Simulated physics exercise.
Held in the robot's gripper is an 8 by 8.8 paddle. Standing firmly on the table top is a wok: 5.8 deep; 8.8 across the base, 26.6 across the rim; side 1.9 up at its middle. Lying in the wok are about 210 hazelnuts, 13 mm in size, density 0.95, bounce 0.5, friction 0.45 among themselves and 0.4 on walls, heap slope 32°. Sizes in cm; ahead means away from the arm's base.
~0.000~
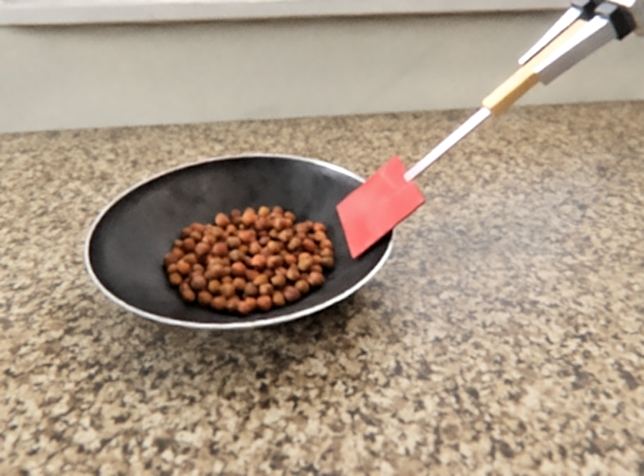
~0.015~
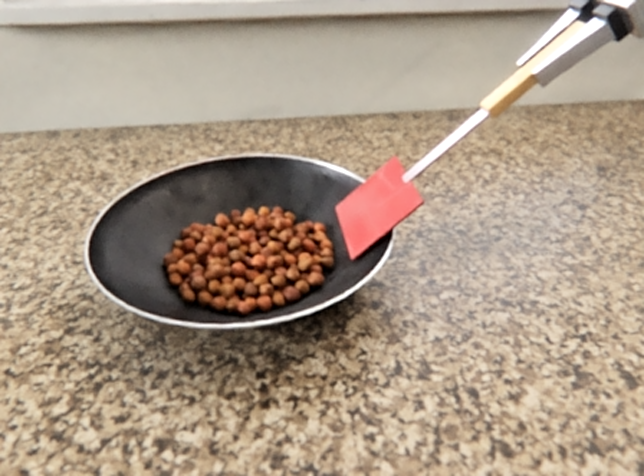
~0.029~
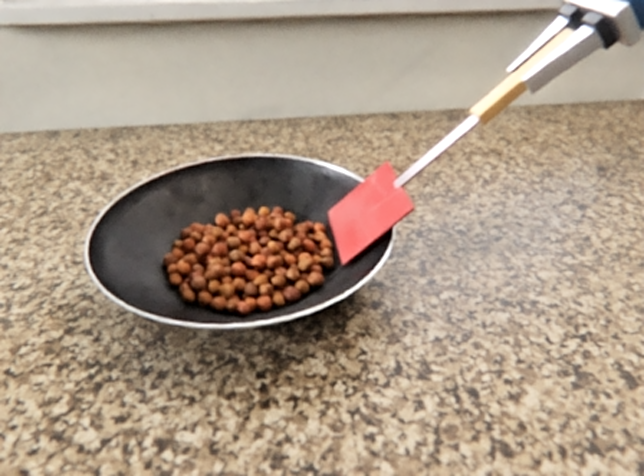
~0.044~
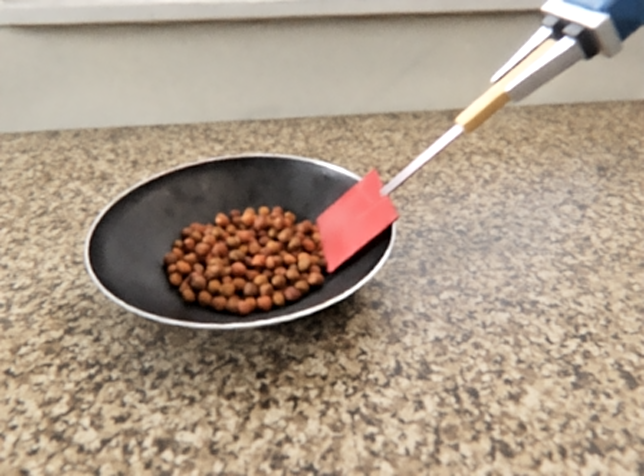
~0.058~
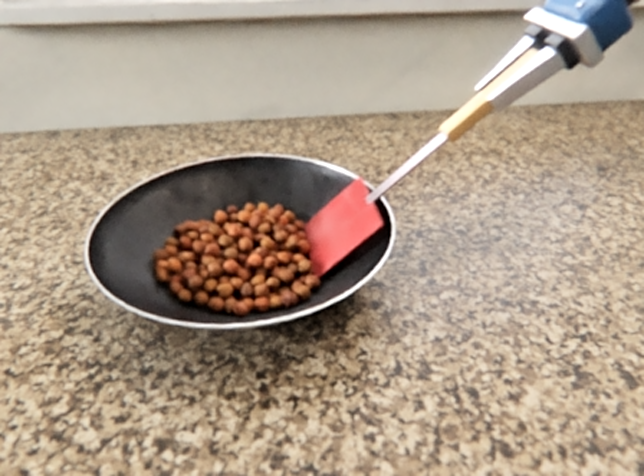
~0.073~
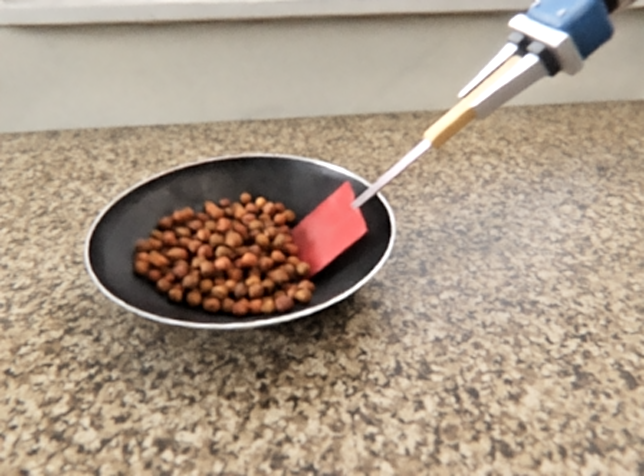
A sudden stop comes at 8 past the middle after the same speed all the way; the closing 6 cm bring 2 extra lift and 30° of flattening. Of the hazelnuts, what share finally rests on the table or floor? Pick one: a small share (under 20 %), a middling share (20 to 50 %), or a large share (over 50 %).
A middling share.
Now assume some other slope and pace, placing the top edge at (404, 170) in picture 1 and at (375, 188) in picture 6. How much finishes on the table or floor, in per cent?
Some 10 percent ends up on the table or floor.
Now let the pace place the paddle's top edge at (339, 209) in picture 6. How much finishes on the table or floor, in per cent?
Expect some 55 per cent there.
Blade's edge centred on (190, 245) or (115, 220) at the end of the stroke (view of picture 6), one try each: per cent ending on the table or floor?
Try 1: Approx. 10 %; try 2: Approx. 60 %.
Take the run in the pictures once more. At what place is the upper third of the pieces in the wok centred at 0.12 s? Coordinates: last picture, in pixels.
I'd point to about (163, 237).
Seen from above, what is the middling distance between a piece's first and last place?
About 9 centimetres.
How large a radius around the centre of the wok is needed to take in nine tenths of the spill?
That distance is around 40 cm.
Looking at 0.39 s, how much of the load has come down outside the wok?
Around 30 %.
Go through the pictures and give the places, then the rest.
The first frame shows the paddle top edge at (410, 176), sloping 43°; upper third of the load around (251, 251), from x 170 to 325, top at y 215; 209 in the wok.
The second frame shows the paddle top edge at (409, 177), sloping 43°; upper third of the load around (251, 251), from x 170 to 325, top at y 215.
The third frame shows the paddle top edge at (400, 183), sloping 43°; upper third of the load around (251, 251), from x 170 to 325, top at y 215.
The fourth frame shows the paddle top edge at (386, 191), sloping 43°; upper third of the load around (250, 251), from x 170 to 325, top at y 215.
The fifth frame shows the paddle top edge at (371, 199), sloping 43°; upper third of the load around (238, 247), from x 160 to 320, top at y 210.
The sixth frame shows the paddle top edge at (357, 205), sloping 43°; upper third of the load around (224, 241), from x 140 to 310, top at y 200; 209 in the wok.
After 0.12 s, sloping 43°, highest piece 7 above the table; 209 in the wok.
After 0.17 s, sloping 33°, highest piece 8 above the table; 199 in the wok, 10 on the blade or in flight.
After 0.39 s, sloping 13°, highest piece 9 above the table; 129 in the wok, 63 on the table or floor, 17 on the blade or in flight.
After 1.44 s, sloping 13°, highest piece 5 above the table; 128 in the wok, 81 on the table or floor.
In the end, 128 in the wok, 81 on the table or floor. That is 39 % on the table or floor.
